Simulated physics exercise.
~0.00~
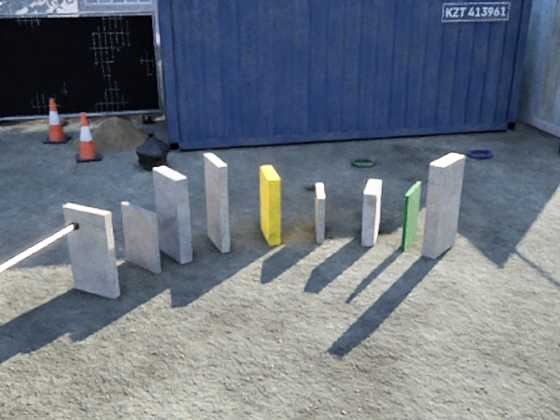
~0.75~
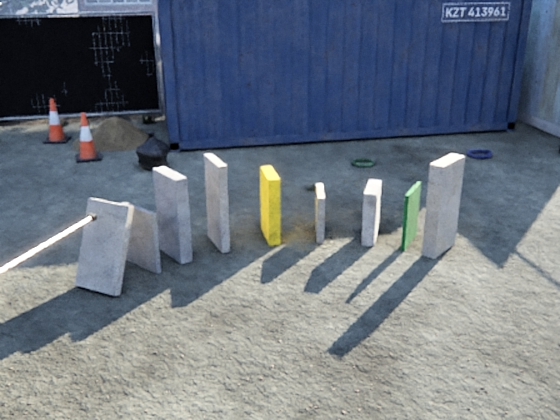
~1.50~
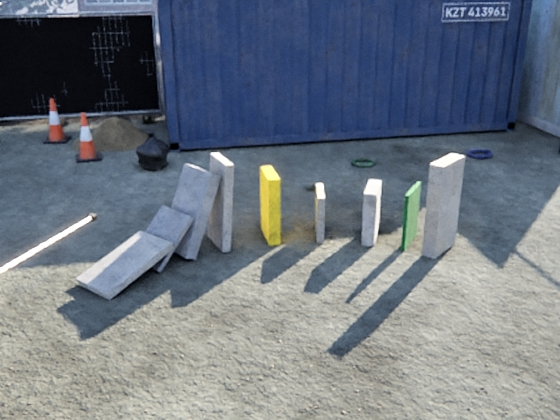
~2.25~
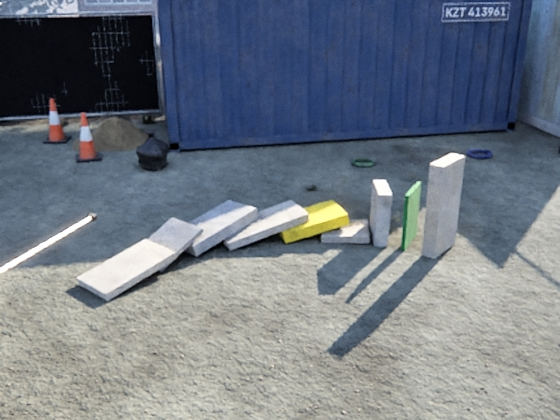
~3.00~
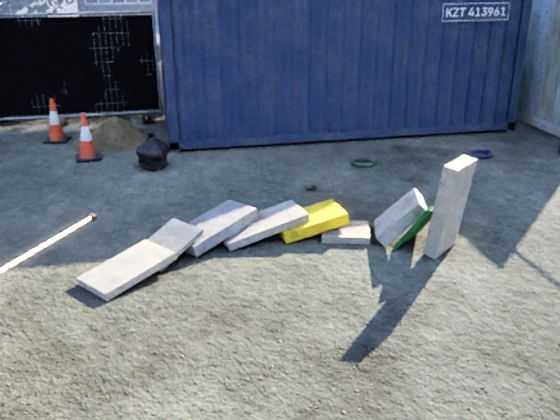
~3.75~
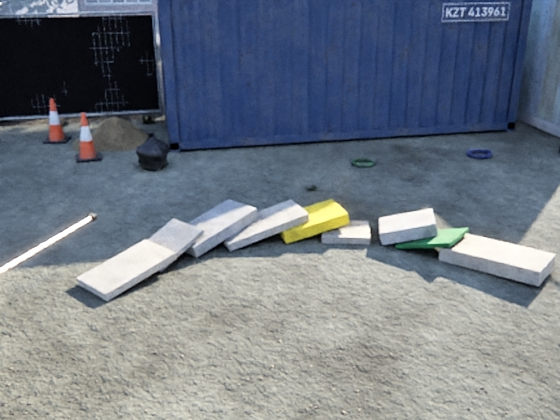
In this clip, a pole pushes the leftmost of nine upright slabs standing in a curved row before a blue container, and it tips right into the next. The slabs topple in turn, through the yellow and then the green one, until the tall last slab falls and none remains standing.
